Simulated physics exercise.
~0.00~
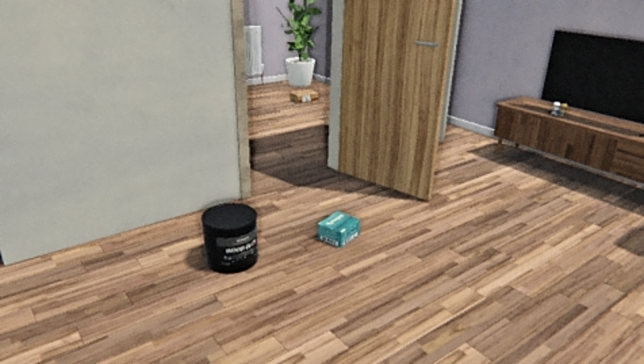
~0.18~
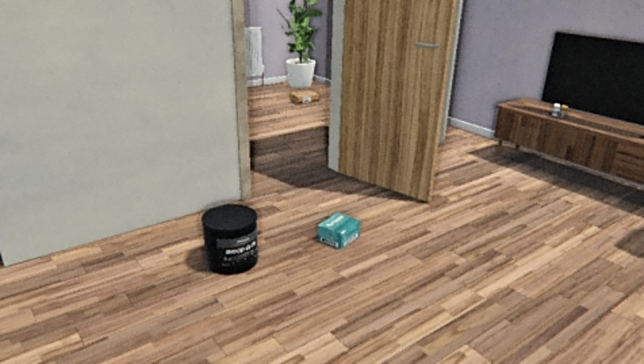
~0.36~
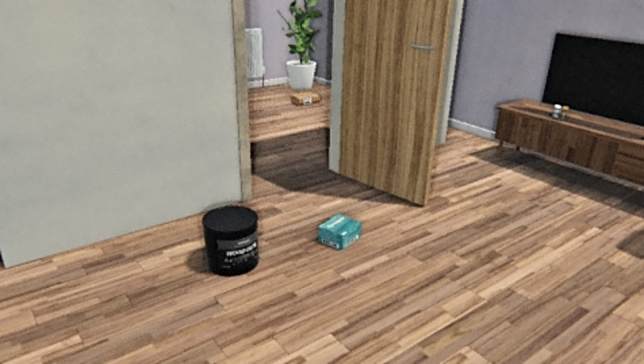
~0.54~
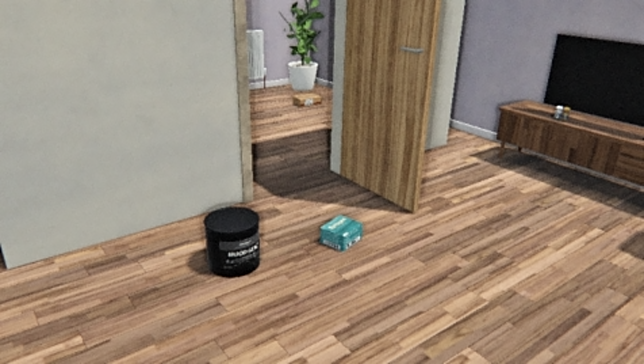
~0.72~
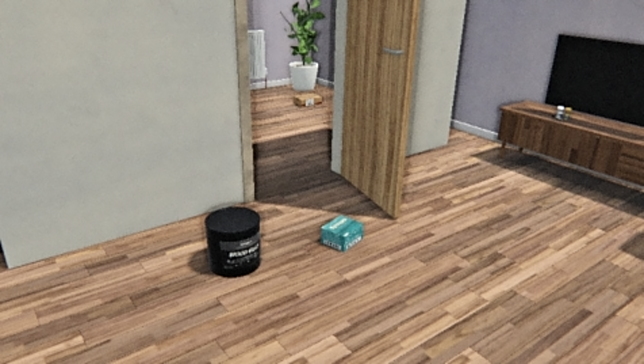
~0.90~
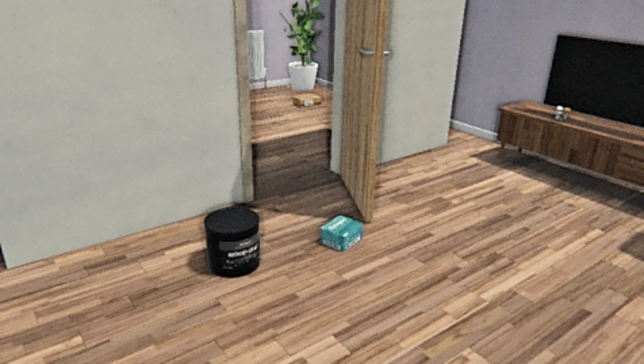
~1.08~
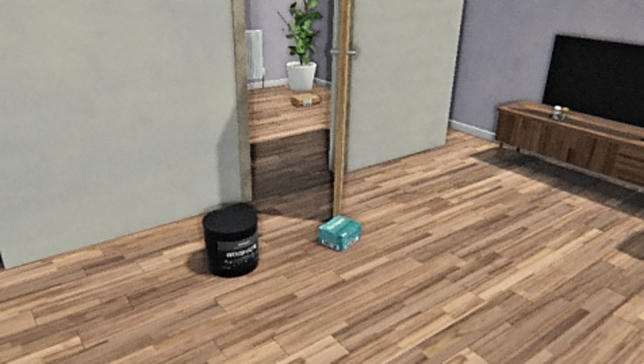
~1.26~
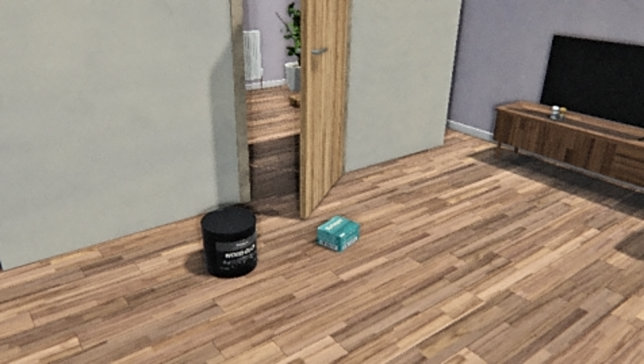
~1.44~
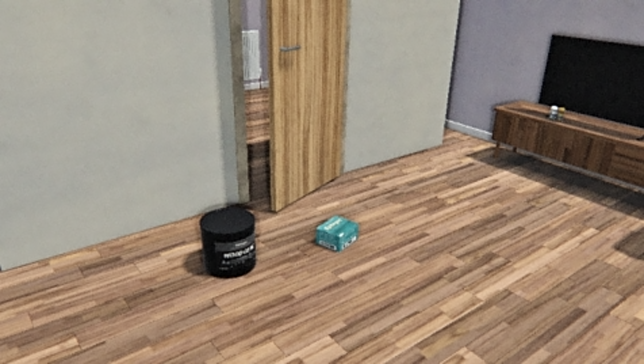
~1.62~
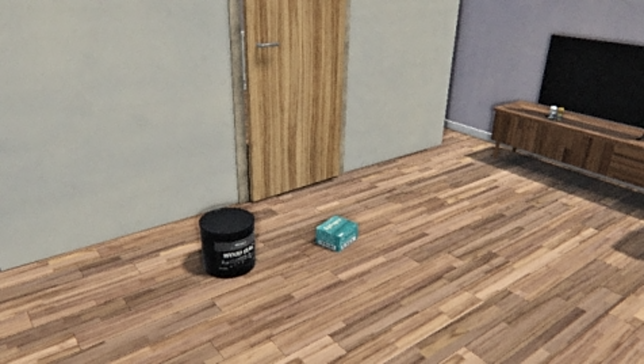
The footage shows a wooden door standing wide open in a room with a black pail and a turquoise box on the wood floor. The door swings leftward past the box, gradually hiding the plant beyond, and ends all but shut, with both objects unmoved.
